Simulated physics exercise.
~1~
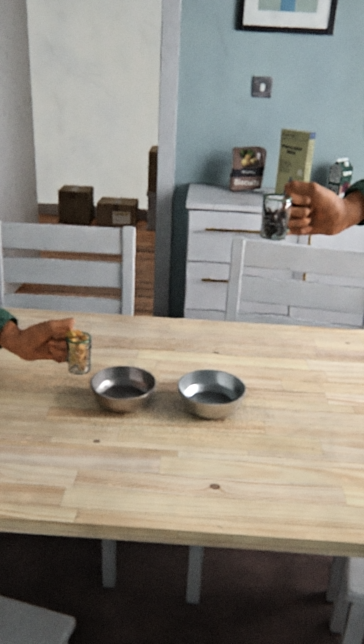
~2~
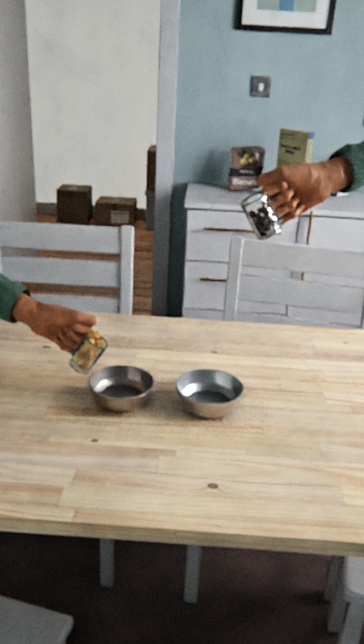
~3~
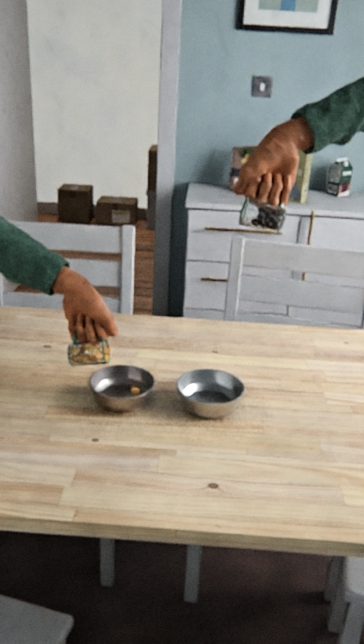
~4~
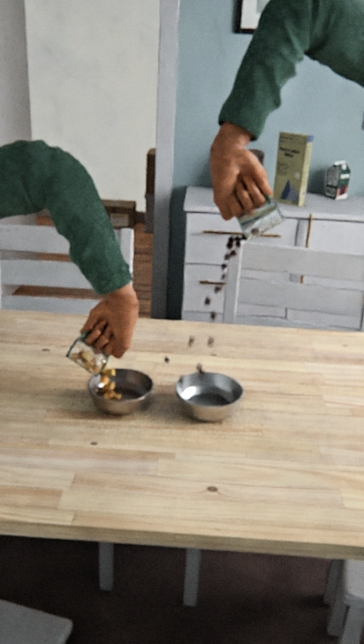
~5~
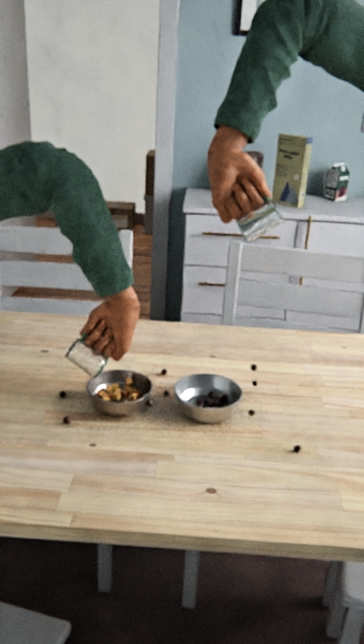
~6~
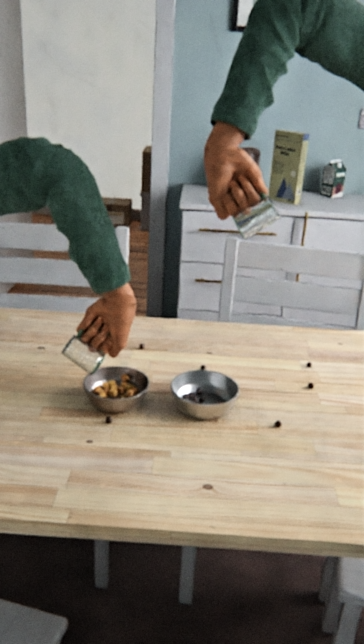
Two hands in green sleeves tipped clear cups over metal dishes on a wooden table, the left held low and the right high; the yellowish pieces all settled in the left dish, while about half the dark ones ended up scattered outside the right.
